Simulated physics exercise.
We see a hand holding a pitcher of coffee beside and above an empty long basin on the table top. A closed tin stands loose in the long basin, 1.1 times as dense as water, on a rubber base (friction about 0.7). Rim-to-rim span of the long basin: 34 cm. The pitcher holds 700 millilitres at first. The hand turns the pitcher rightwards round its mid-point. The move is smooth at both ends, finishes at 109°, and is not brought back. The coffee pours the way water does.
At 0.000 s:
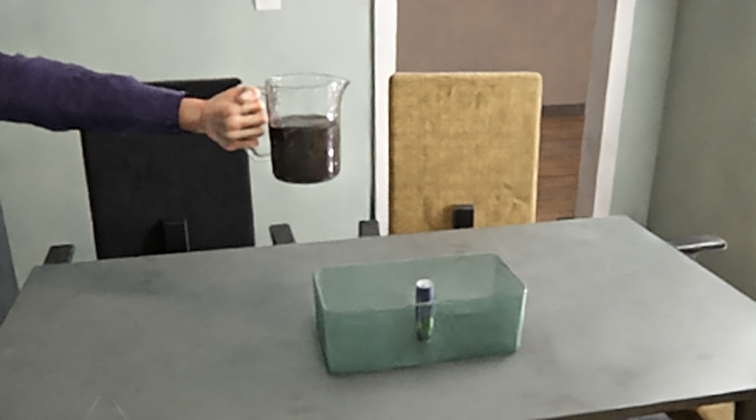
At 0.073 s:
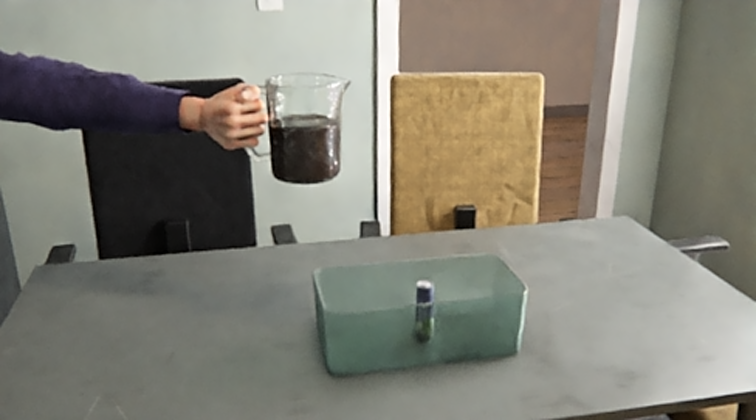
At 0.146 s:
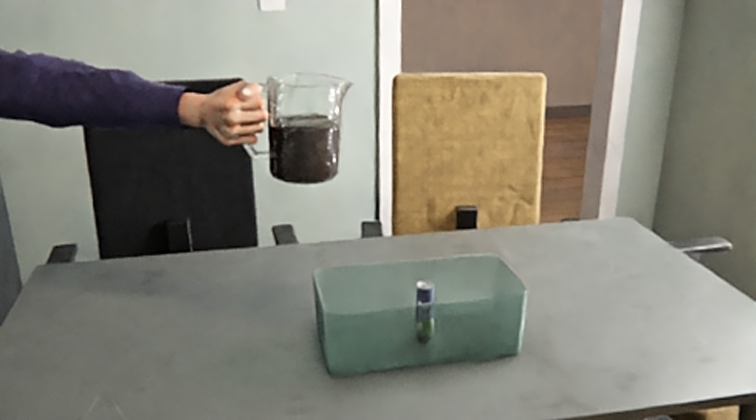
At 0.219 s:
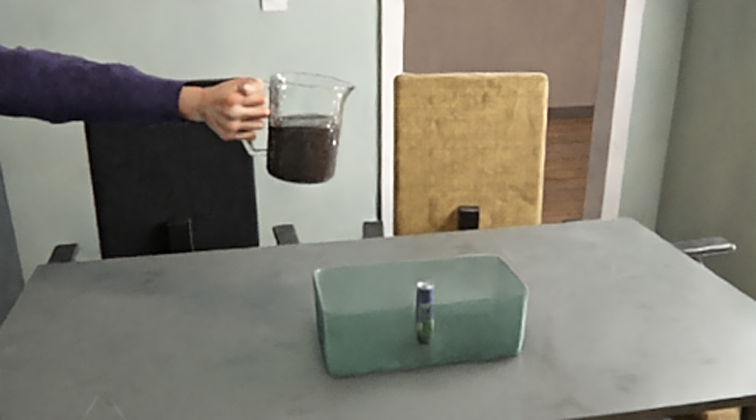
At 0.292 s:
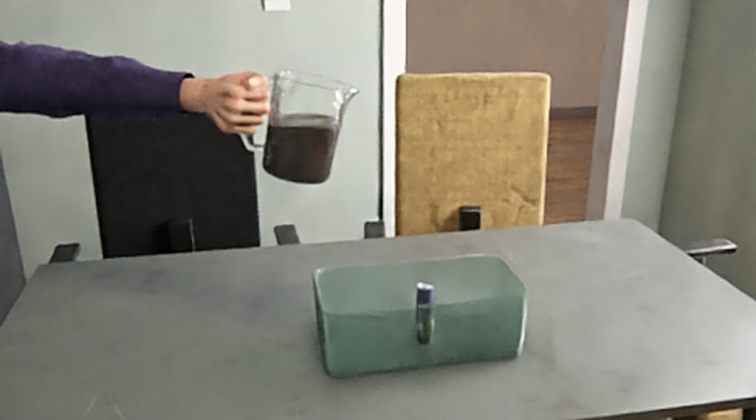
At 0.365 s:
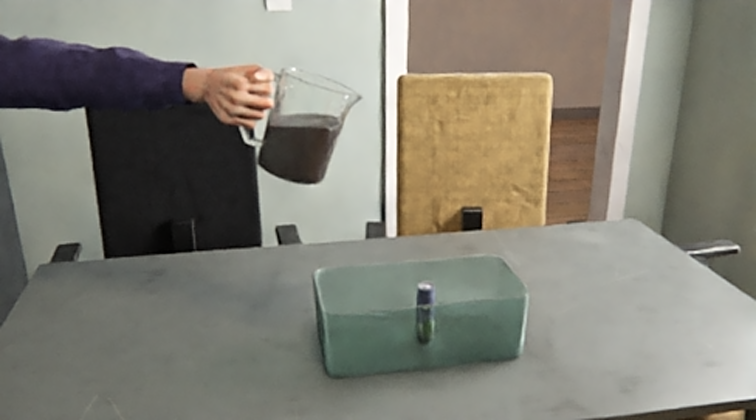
To begin with, a hand in a purple sleeve holds a clear pitcher of dark liquid upright above a gray table, where a small tin stands inside a greenish see-through basin. The hand then slowly tilts the pitcher modestly to the right, while the tin and basin stay still.
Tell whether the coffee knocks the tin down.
It capsizes.
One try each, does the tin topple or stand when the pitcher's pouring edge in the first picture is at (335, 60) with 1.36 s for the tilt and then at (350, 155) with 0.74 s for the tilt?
Trial 1 - tin tips; trial 2 - tin stays standing.
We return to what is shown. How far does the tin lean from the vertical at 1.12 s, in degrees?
It is at some 20°.
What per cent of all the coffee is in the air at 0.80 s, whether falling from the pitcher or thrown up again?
Near 7 per cent of it all.
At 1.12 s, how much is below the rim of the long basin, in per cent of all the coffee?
Value: Approx. 26 %.
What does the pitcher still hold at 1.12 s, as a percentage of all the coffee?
Roughly 34 percent remains.
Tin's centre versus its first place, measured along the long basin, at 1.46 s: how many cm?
Roughly 10 cm.
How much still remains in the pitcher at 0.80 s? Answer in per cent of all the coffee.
Near 94 in a hundred.
By 0.80 s the tilt is 73° and 93 per cent is still to pour; the tin stands where it began.
By 1.12 s the tilt is 103° and 35 per cent is still to pour; the tin leans 20°.
By 1.46 s the tilt is 109° and 2 per cent is still to pour; the tin lies on its side.
By 1.82 s the tilt is 109° and 0 per cent is still to pour; the tin lies on its side.
At rest the tin lies on its side.
